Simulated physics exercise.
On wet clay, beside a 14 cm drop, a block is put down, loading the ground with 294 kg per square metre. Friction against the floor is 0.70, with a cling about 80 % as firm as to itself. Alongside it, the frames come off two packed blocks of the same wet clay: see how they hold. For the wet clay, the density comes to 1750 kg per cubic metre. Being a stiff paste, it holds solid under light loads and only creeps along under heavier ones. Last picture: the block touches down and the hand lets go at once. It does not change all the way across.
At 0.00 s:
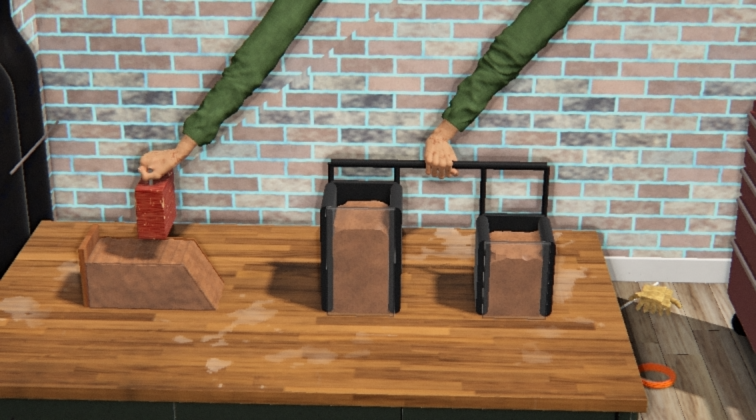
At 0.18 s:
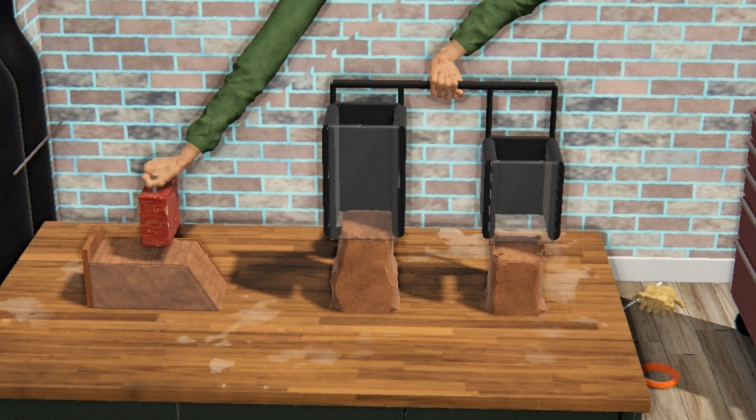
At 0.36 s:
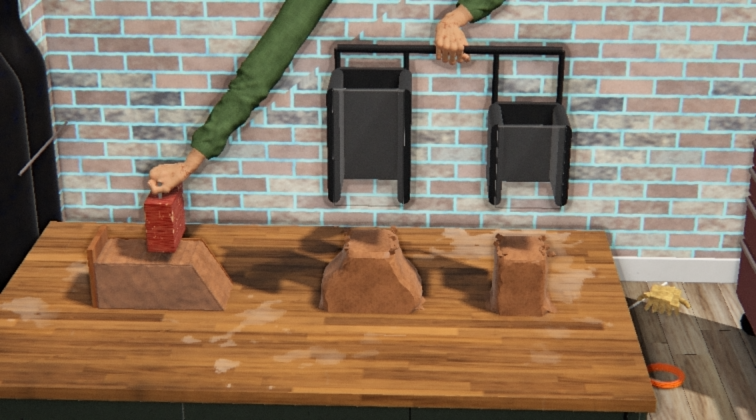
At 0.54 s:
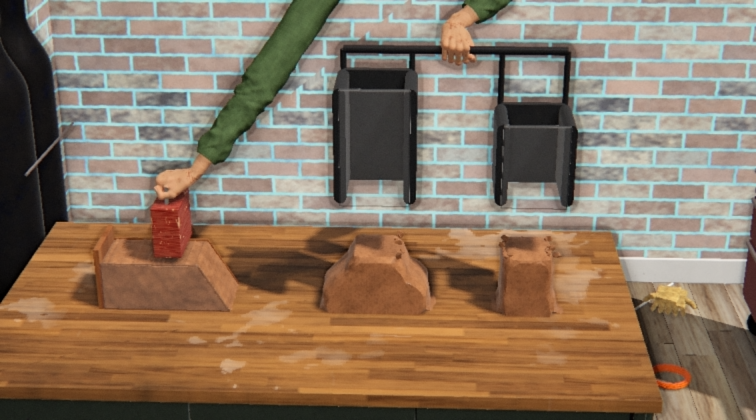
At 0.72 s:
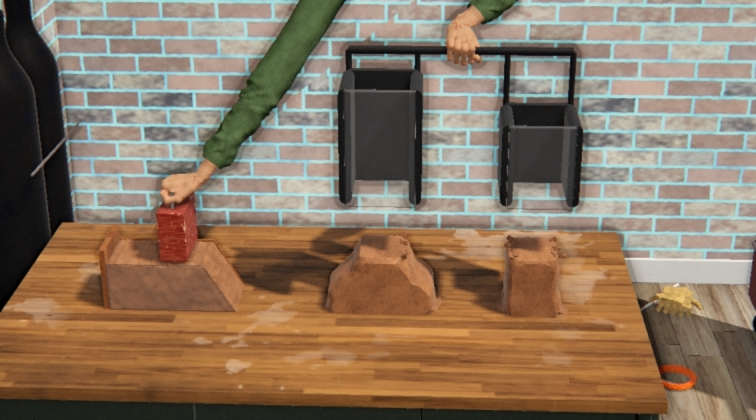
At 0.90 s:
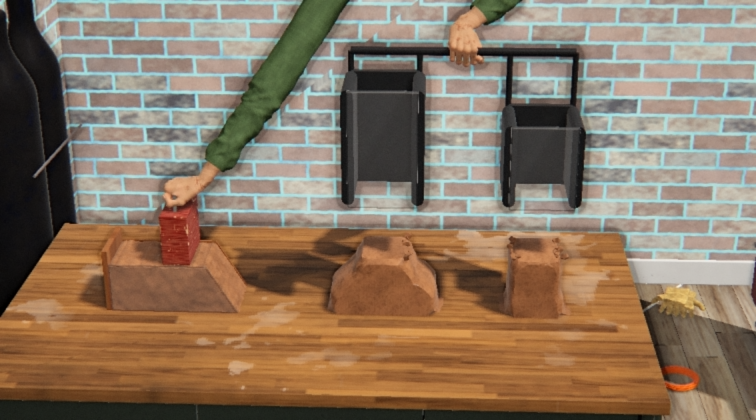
On a wooden table, a hand lifts black molds off clay as the taller block slumps, another lowering a red block.
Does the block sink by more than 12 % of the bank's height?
Yes. It falls away.
After 1.04 s, the block is down by 8 % of the bank's height and leans 2 degrees.
After 1.20 s, the block is down by 18 % of the bank's height and leans 7 degrees.
After 1.36 s, the block is down by 30 % of the bank's height and leans 16 degrees.
After 1.53 s, the block is down by 45 % of the bank's height and leans 32 degrees.
After 1.80 s, the block is down by 50 % of the bank's height and leans 34 degrees.
